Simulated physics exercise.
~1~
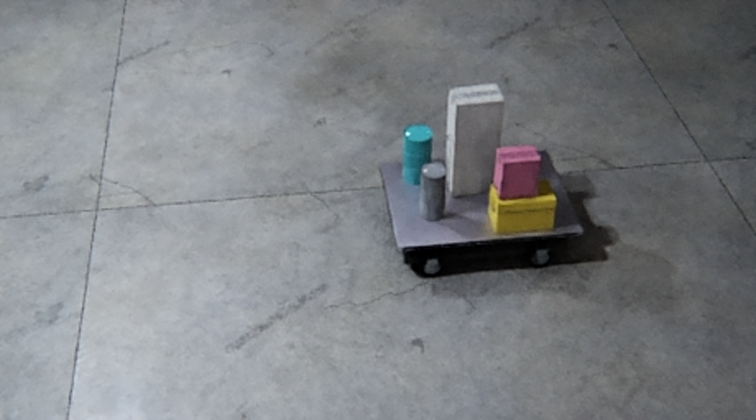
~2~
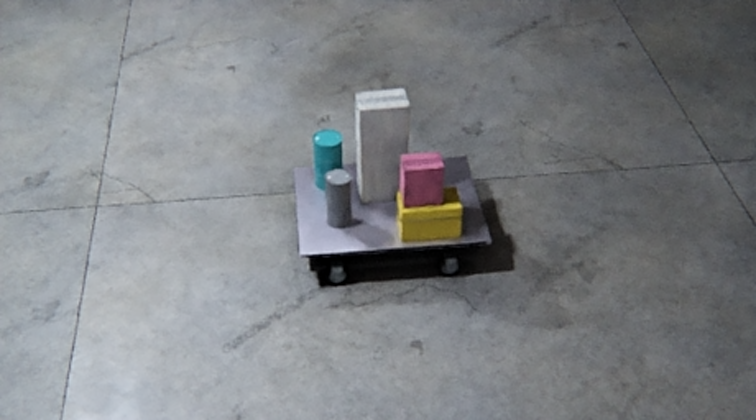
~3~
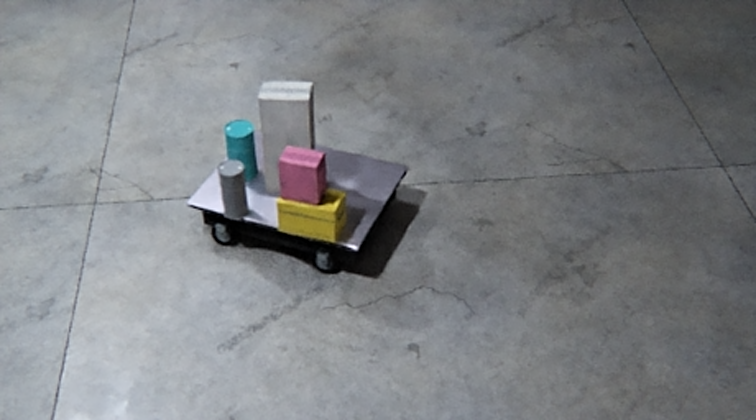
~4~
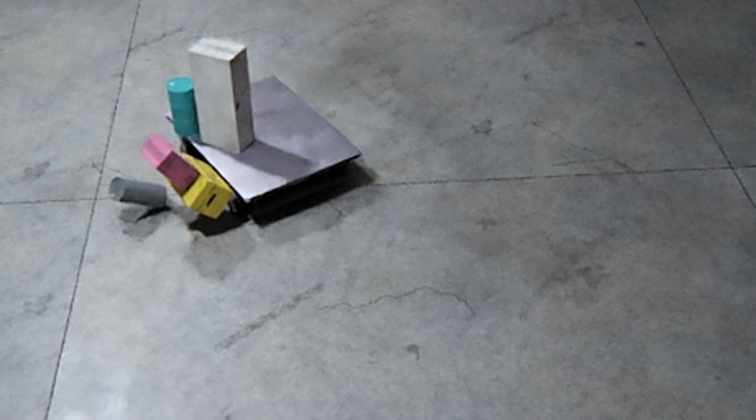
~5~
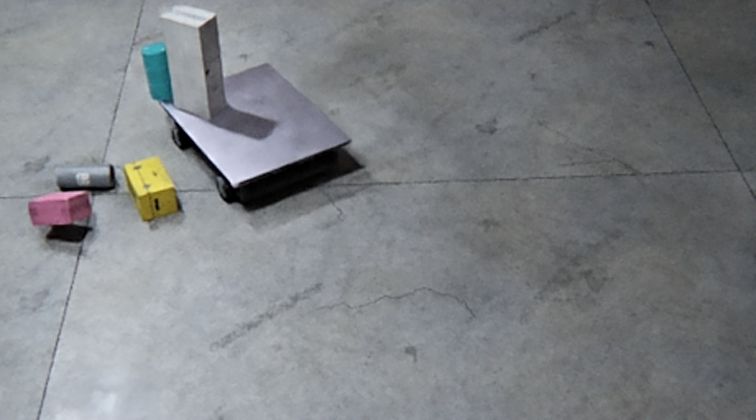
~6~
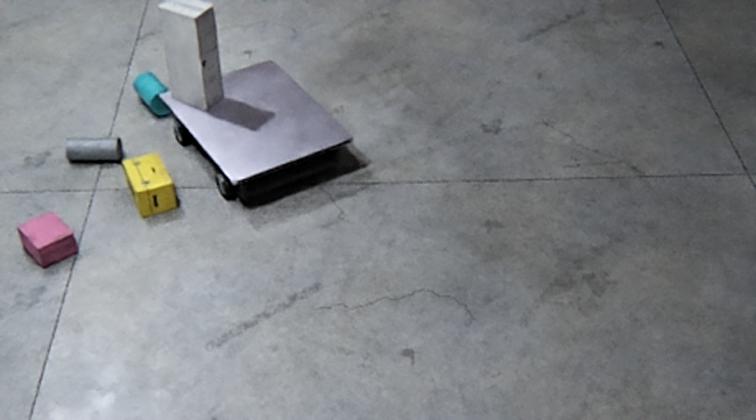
In the video, a flat cart carrying five objects rolls left across a concrete floor and turns sharply, spilling the yellow box, pink box and grey cylinder; it stops, the turquoise cylinder drops off too, and only the tall white box remains standing at the deck's edge.
